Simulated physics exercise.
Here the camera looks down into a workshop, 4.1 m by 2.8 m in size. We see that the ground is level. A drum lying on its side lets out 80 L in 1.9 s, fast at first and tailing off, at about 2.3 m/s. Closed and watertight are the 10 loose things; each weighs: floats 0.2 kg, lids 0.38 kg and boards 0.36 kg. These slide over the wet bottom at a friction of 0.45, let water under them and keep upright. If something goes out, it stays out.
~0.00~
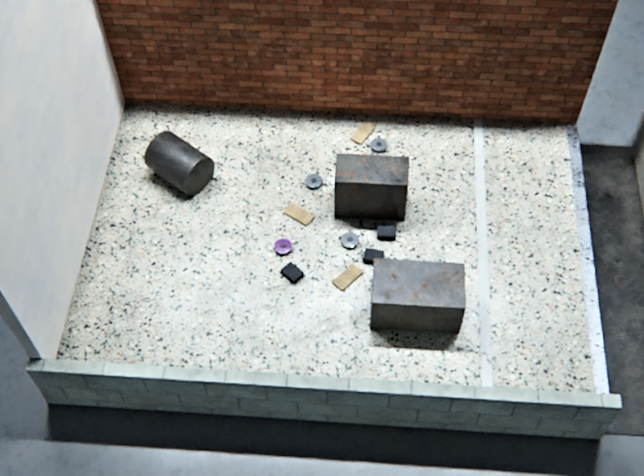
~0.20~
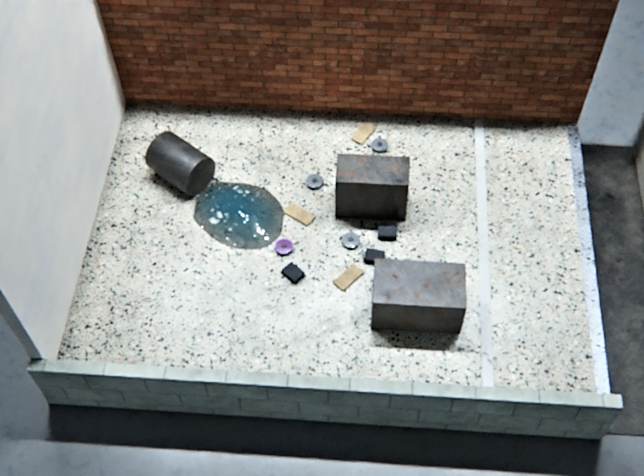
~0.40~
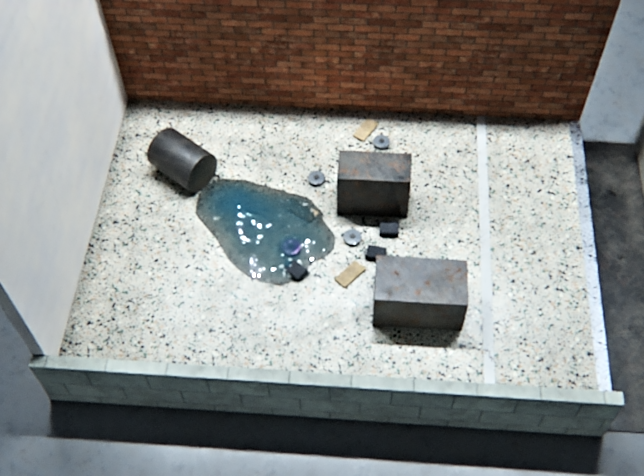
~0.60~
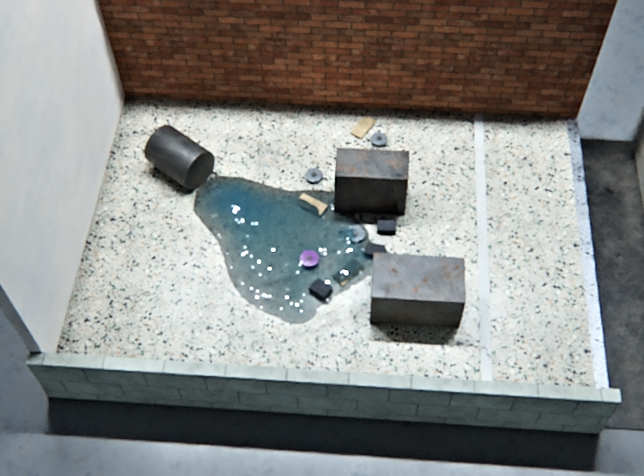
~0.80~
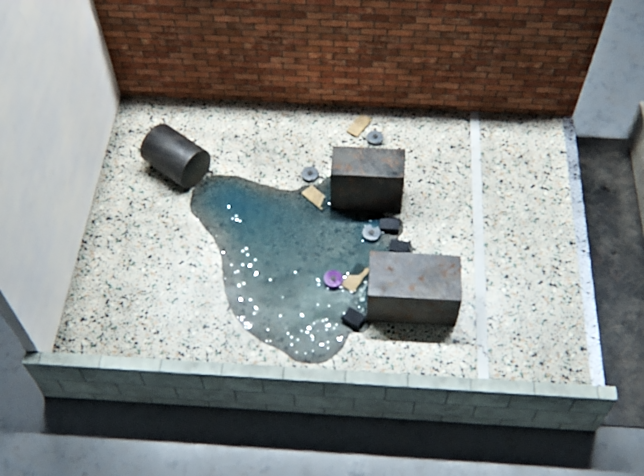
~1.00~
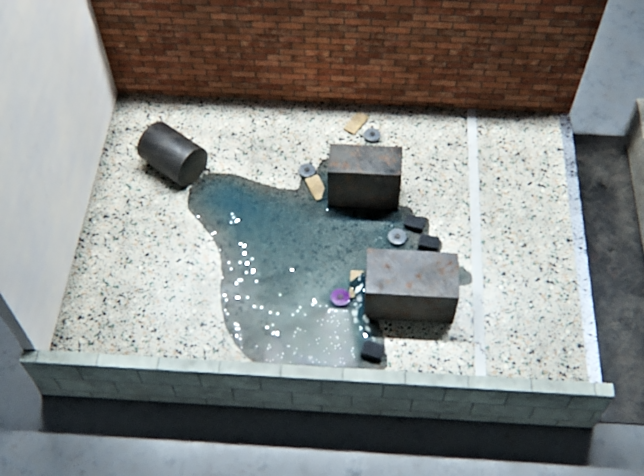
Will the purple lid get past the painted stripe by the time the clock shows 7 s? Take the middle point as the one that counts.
Pretty sure it doesn't go the distance.
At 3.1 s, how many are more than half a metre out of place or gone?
It comes to 6.
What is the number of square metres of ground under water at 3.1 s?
Some 4.0 m2.
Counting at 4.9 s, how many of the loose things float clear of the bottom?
It comes to 0.
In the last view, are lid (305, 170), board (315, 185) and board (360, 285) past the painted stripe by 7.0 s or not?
Result, in sequence: Not reached / not reached / reached.
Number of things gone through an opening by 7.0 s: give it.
Tally so far: 4.
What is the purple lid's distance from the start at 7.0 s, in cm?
Measured offset: Near 120 cm.
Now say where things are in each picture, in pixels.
In the first picture, the purple lid at (283, 246), on the bottom; 0.0 m2 under water; 0 of 10 have shifted.
In the second picture, the purple lid at (284, 246) rests on the ground; water covers 0.4 m2; 0 of 10 have shifted.
In the third picture, the purple lid at (291, 247), on the bottom, 6 cm from its start; water covers 0.8 m2; 1 of 10 have shifted.
In the fourth picture, the purple lid at (309, 258), afloat, 29 cm from its start; 1.3 m2 under water; 3 of 10 have shifted.
In the fifth picture, the purple lid at (333, 279) floats, 59 cm from its start; water covers 1.9 m2; 7 of 10 have shifted.
In the sixth picture, the purple lid at (340, 297), afloat, 78 cm from its start; 2.5 m2 under water; 7 of 10 have shifted.
After 1.4 s the purple lid is near (347, 349), 1.2 m from its start, afloat; 1 of 10 are over the mark; 4 afloat.
After 3.1 s the purple lid is near (341, 369), 1.3 m from its start, afloat; 4 of 10 are over the mark; 2 afloat.
After 4.9 s the purple lid is near (313, 363), 1.2 m from its start, aground; 5 of 10 are over the mark; 0 afloat.
After 7.0 s the purple lid is near (313, 363), 1.2 m from its start, aground; 5 of 10 are over the mark; 0 afloat.
